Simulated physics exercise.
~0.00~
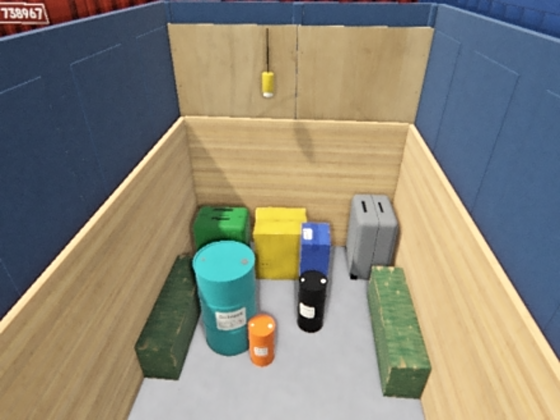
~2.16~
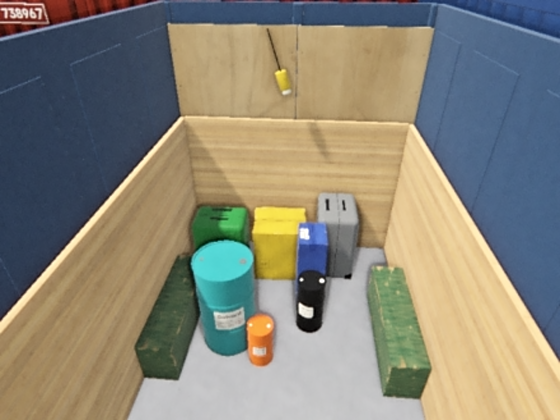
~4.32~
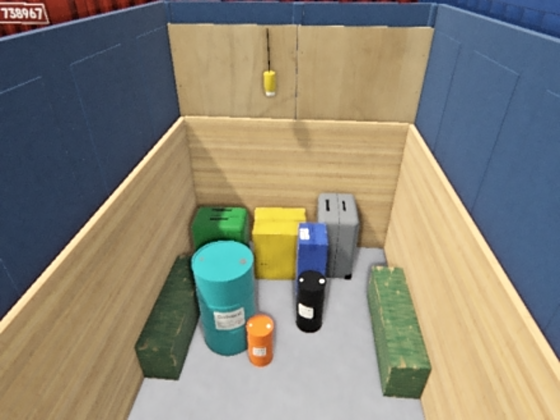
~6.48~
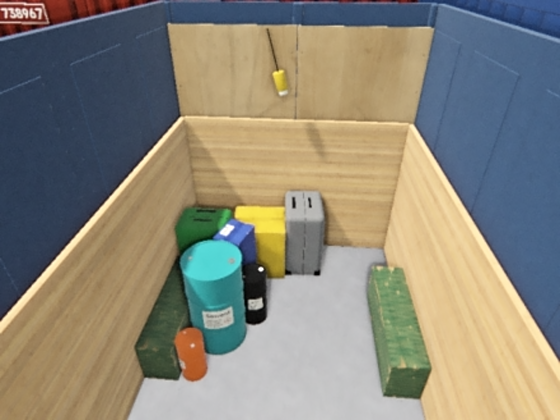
The turquoise drum stands in the van as the loose load slides left and settles upright.
